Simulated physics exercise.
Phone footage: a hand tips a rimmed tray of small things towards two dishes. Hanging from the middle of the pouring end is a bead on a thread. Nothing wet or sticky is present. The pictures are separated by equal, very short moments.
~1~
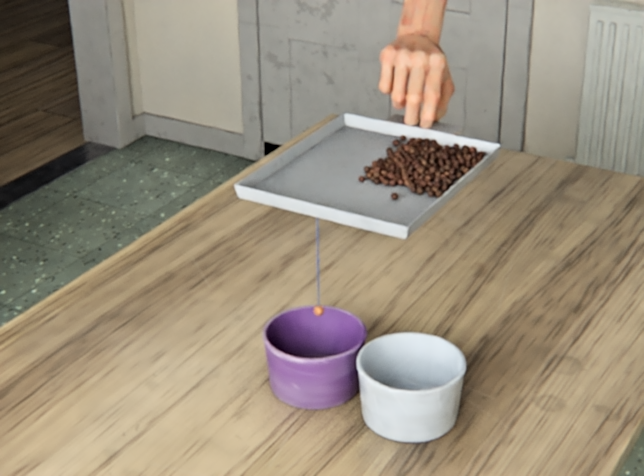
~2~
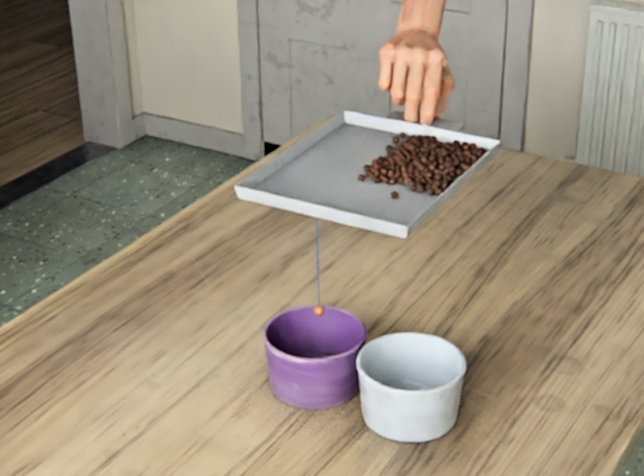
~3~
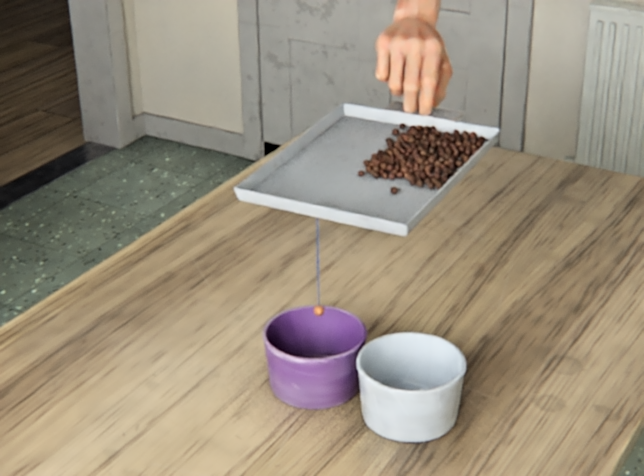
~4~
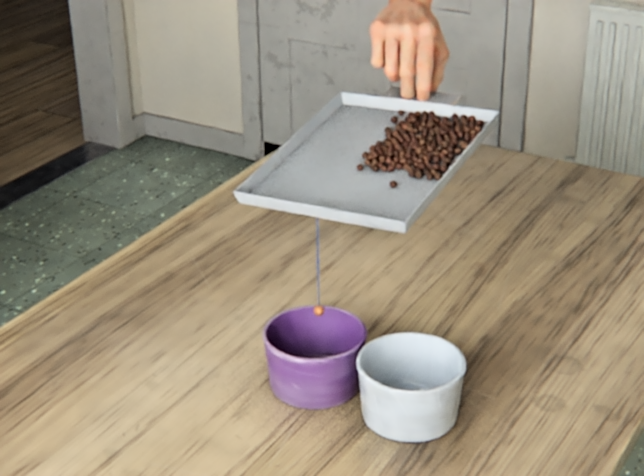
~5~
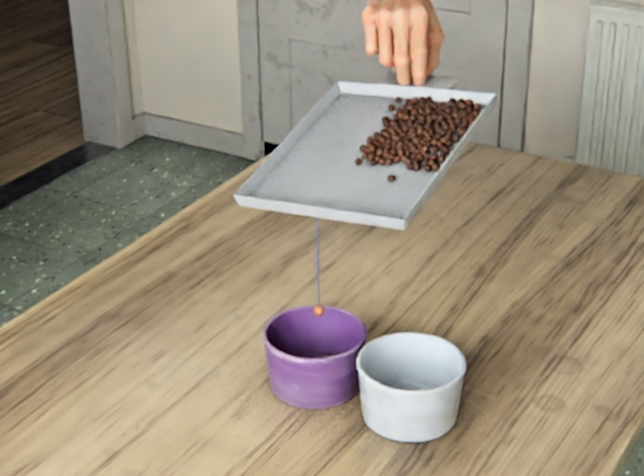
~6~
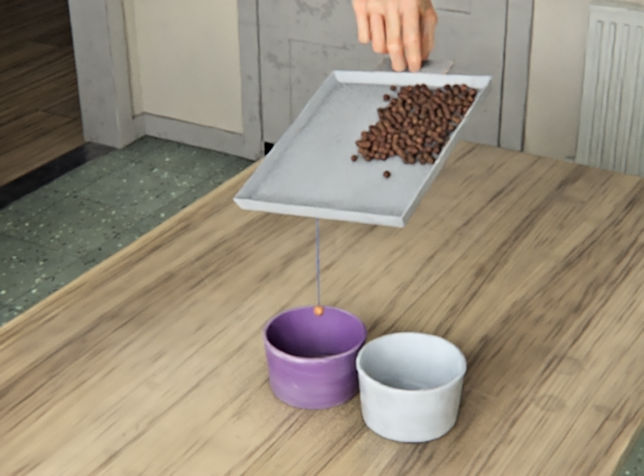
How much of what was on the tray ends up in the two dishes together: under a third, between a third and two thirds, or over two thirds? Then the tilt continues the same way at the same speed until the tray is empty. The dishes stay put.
The catch is going to be poor, below a third of the load.
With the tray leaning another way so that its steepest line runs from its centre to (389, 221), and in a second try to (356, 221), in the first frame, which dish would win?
Try one - the dish to the right; try two - the dish to the right.
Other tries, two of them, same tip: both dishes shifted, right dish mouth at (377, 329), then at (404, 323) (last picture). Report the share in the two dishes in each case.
Approximately 40 percent, followed by approximately 0 percent.
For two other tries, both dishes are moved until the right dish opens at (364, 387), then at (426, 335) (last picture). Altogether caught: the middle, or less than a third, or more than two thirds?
The two tries give, in order: Less than a third; less than a third.
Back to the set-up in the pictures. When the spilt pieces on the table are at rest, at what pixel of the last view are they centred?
Estimate: About (199, 364).
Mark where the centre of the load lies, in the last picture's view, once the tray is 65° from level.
Roughly at (258, 219).
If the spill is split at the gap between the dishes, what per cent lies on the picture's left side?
100 per cent, roughly.
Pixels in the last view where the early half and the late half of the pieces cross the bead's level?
I'd place the first part at (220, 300) and the rest at (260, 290).
Just after the last frame, tray tipped steeply; roughly half on the tray; just a few in the left dish; about a tenth outside both; roughly a third in the air.
A moment on, tray tipped past a quarter turn; roughly a third on the tray; about a tenth in the left dish; roughly half outside both; just a few in the air.
Further on, tray tipped past a quarter turn; about a tenth in the left dish; the larger part outside both.
When it is over, tray tipped past a quarter turn; not one in the right dish; about a tenth in the left dish; the larger part outside both.
